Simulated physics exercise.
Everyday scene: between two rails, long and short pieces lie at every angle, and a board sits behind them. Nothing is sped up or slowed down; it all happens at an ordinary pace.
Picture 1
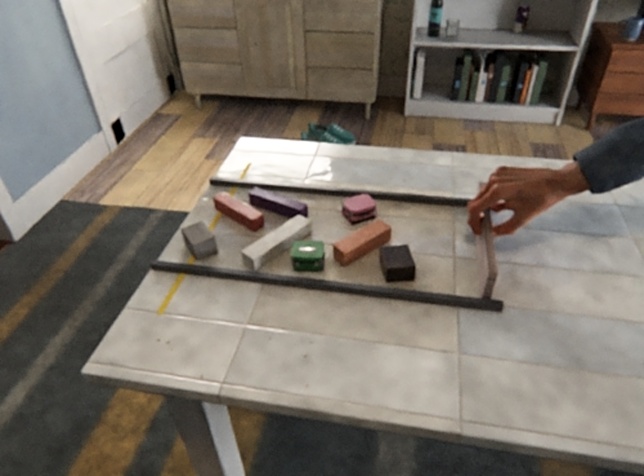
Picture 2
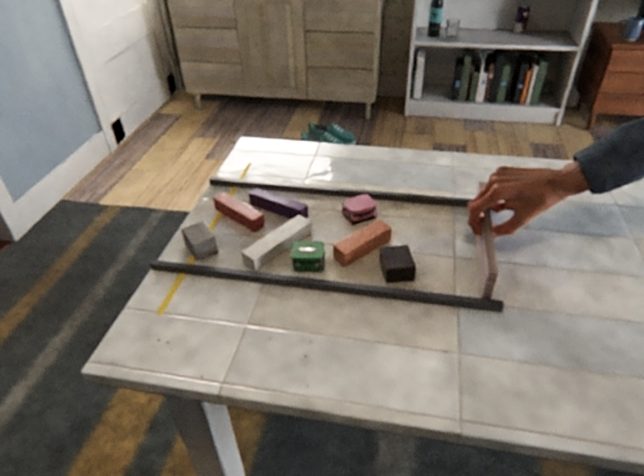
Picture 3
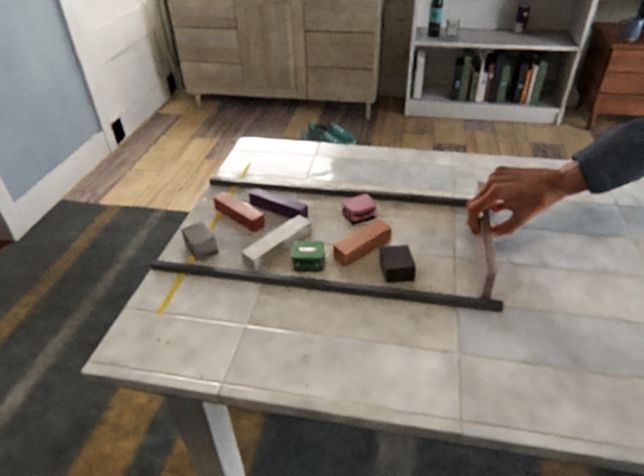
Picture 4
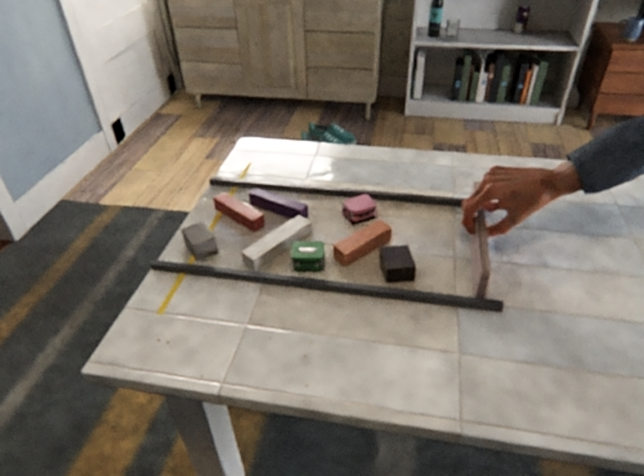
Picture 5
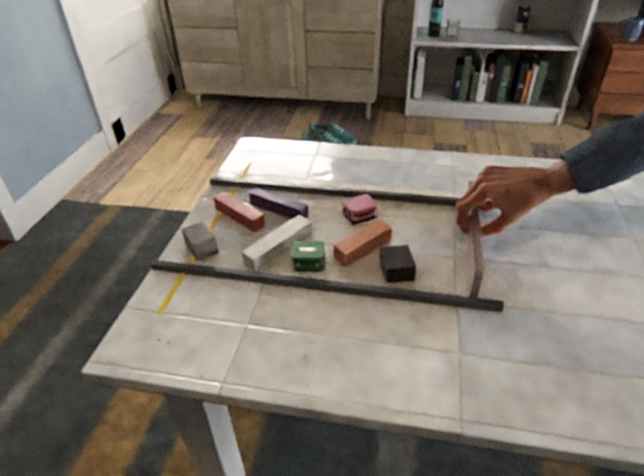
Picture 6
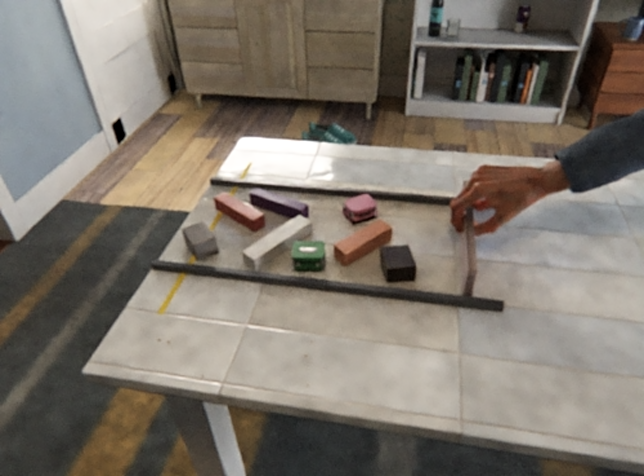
A hand slides a board slightly left between two dark rails, while the colored blocks stay still.
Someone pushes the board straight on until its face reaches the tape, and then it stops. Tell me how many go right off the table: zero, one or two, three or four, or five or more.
The push is going to knock off more than four.
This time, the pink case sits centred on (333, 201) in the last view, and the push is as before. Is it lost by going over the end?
Lab note: It does not drop.
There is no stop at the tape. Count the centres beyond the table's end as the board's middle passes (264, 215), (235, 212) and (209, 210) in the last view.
0, 3 and 5.
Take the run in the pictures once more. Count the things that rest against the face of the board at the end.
Counting them up gives 3.
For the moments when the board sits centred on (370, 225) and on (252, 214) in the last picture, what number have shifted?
At the first place 4, at the second 8.
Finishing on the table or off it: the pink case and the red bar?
Once it all settles, the pink case is still up; as for the red bar, it ends up below.
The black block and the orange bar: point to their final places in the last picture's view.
One is at about (186, 239), the other at about (190, 218).
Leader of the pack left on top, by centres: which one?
Orange bar.
Soon after, none off yet; grey block at rest near (200, 241); red bar at rest near (239, 211); purple bar at rest near (279, 204).
Then, none off yet; grey block at rest near (200, 241); red bar at rest near (238, 211); purple bar moved a little near (269, 205).
Further on, none off yet; grey block tipped a little near (160, 236); red bar tipped well over near (186, 205); purple bar moved about its own width near (220, 195).
At rest, the number that fall off is five or more; fallen, green case, white bar, purple bar, red bar and grey block.
